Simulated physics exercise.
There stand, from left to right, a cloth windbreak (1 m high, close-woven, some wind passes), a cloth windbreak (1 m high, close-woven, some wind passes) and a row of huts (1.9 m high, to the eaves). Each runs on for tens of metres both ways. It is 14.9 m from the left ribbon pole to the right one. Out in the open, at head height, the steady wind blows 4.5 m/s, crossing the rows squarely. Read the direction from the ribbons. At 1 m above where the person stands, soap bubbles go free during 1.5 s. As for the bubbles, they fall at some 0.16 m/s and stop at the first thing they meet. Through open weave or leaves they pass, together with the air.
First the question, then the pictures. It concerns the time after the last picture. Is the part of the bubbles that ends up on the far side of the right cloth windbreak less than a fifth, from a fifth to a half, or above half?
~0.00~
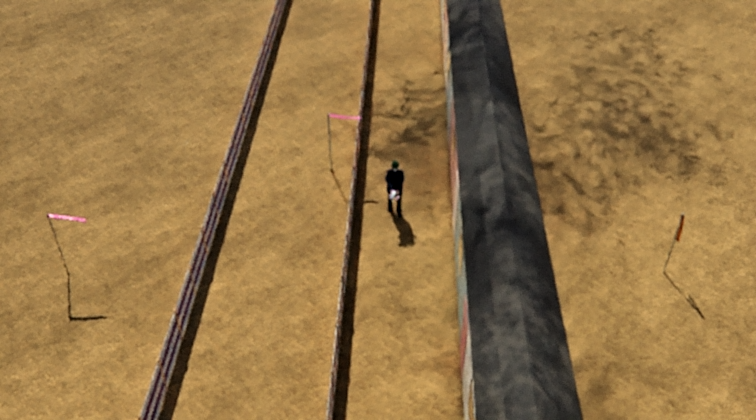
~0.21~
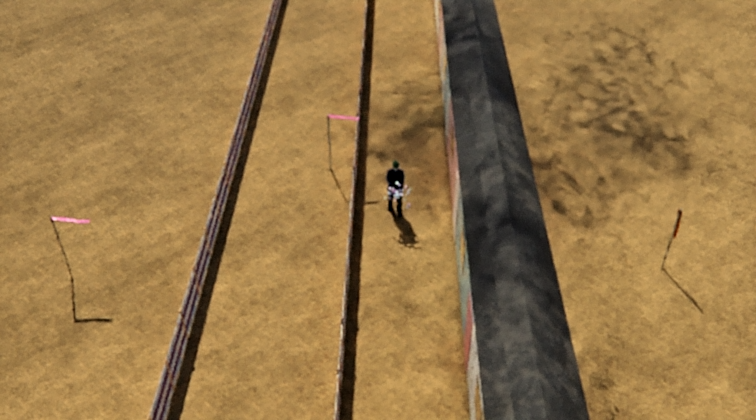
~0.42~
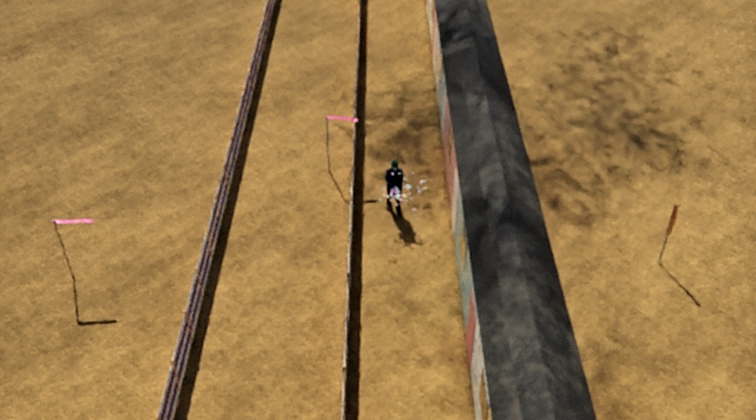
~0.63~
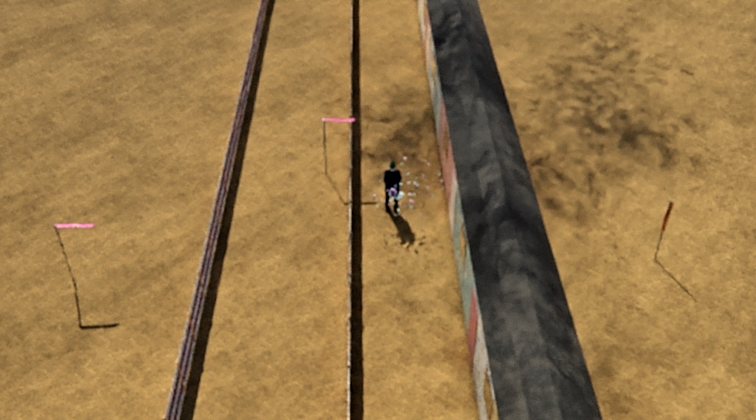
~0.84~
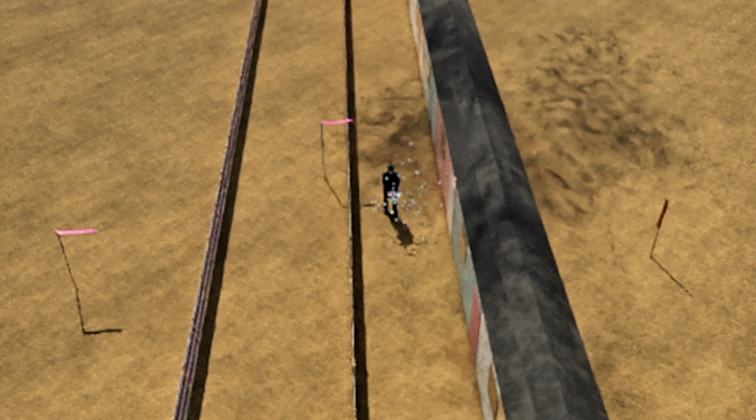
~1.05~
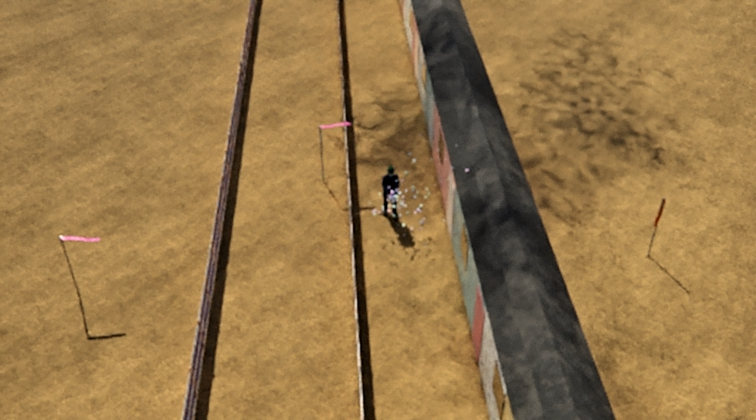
It is less than a fifth.
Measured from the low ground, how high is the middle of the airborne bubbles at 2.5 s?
1.0 m.
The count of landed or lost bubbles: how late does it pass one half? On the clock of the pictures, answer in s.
6.0 s.
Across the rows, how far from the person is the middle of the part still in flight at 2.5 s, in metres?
It works out to about 1.0 m.
After 2.5 s, 12 % is no longer flying here, and 1 % is beyond the right cloth windbreak; the middle of what still flies is 1.0 m above the low ground, near (422, 199).
After 4.0 s, 34 % is no longer flying here, and 2 % is beyond the right cloth windbreak; the middle of what still flies is 1.5 m above the low ground, near (440, 184).
After 8.0 s, 61 % is no longer flying here, and 4 % is beyond the right cloth windbreak.
After 20.0 s, 96 % is no longer flying here, and 3 % is beyond the right cloth windbreak.
After 45.0 s, 100 % is no longer flying here, and 3 % is beyond the right cloth windbreak.
